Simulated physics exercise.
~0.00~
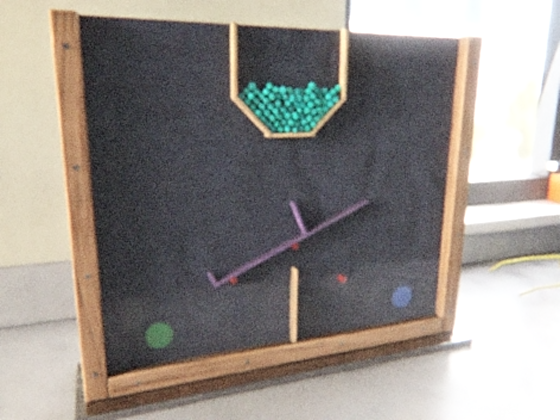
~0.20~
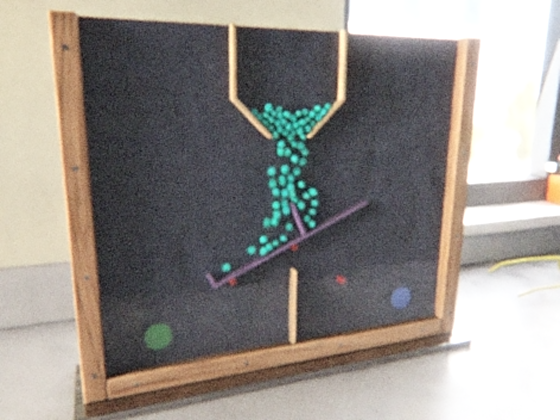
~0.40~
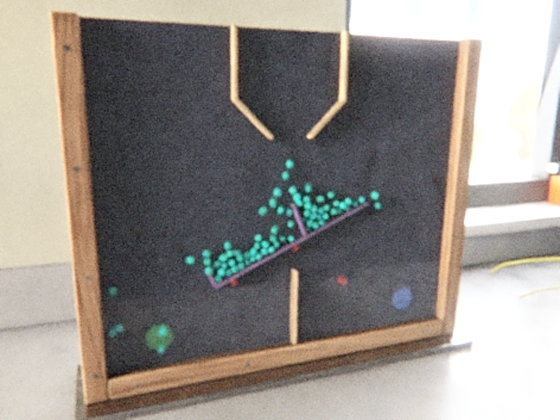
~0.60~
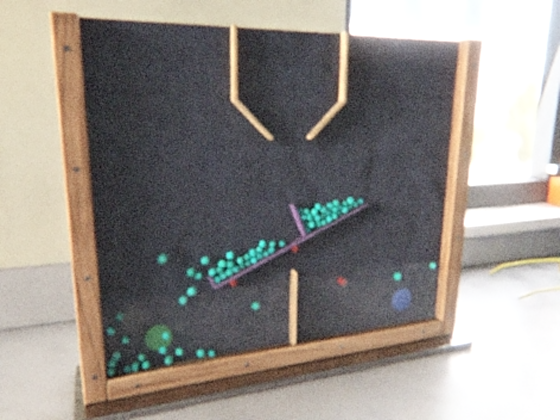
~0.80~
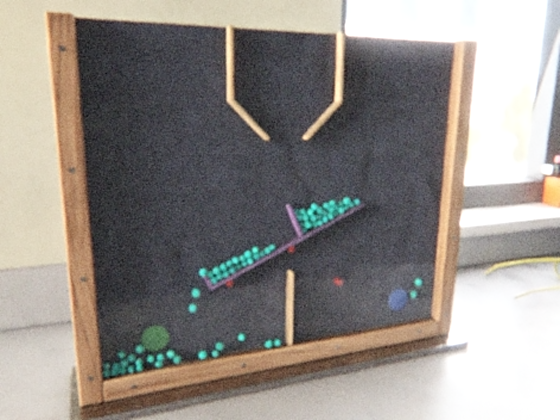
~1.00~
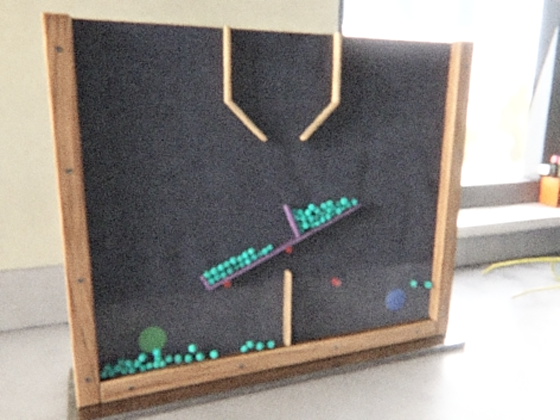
Inside an upright wood-framed box, turquoise beads pouring onto a tilted purple tray, many staying there, others spilling mostly lower left.
